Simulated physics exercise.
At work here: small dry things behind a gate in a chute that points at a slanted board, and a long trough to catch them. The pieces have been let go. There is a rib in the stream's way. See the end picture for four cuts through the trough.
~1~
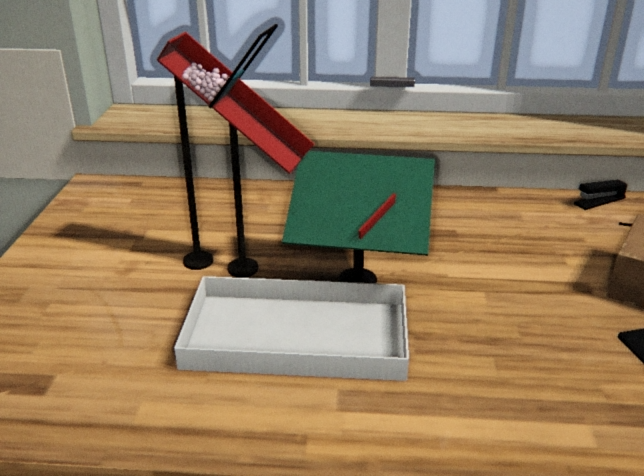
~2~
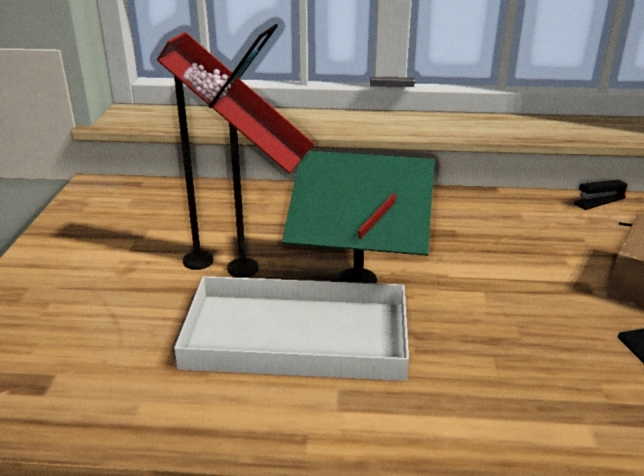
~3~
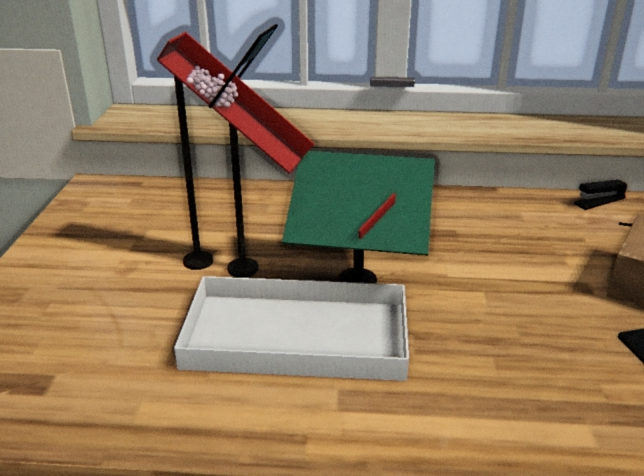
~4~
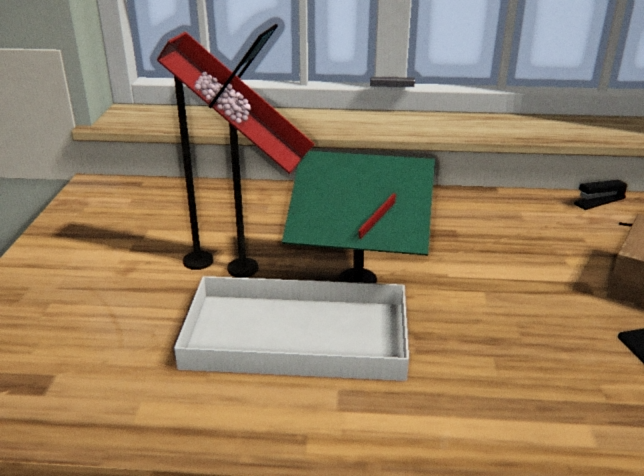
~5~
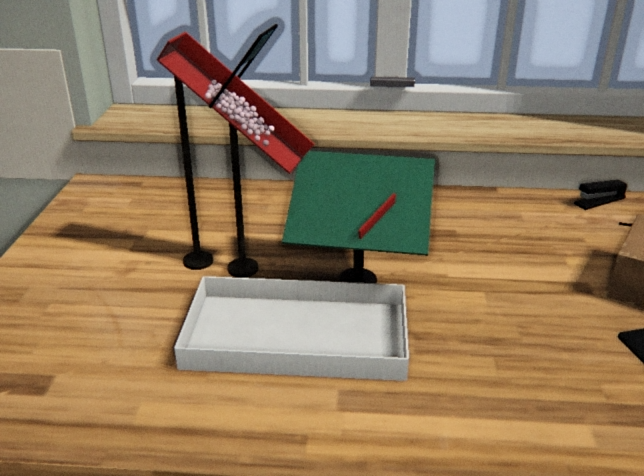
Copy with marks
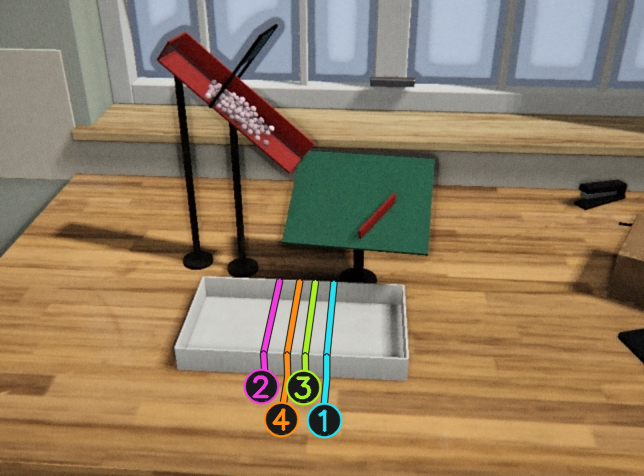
Small pale pink beads sit bunched near the top of a sloping red chute, beside a raised black gate. They begin sliding down to the right, pass beneath the gate and spread into a longer stream partway down the chute, while the green board with its red rib and the white trough stay empty.
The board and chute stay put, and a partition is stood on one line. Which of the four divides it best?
1 works best here.
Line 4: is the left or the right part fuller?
Right.
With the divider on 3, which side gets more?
The right side.
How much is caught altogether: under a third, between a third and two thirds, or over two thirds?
About that: Over two thirds.
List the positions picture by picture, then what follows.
The first frame shows load behind the gate near (211, 81), sugar pearls; lip of the chute near (296, 167), sloping fairly steeply.
The second frame shows middle of the board near (361, 199), tilted gently; middle of its low edge near (354, 248); of its high edge near (367, 154).
The third frame shows front corners of the trough near (176, 348) and (408, 359), empty; front of the load near (227, 105).
The fourth frame shows middle of the load near (225, 96); its front near (245, 118), close to a third of the way to the lip; rib from (395, 194) to (359, 231).
The fifth frame shows middle of the load near (239, 108); its front near (266, 143), close to two thirds of the way to the lip.
On the marked copy, line 1 crosses the front rim at (326, 355); line 2 crosses the front rim at (263, 352); line 3 crosses the front rim at (305, 354); line 4 crosses the front rim at (287, 353).
For line 1, of what is caught, close to half on the left of the divider, close to half on the right.
For line 2, of what is caught, only a few on the left of the divider, all but a few on the right.
For line 3, of what is caught, a small share on the left of the divider, the bulk on the right.
For line 4, of what is caught, a small share on the left of the divider, the bulk on the right.
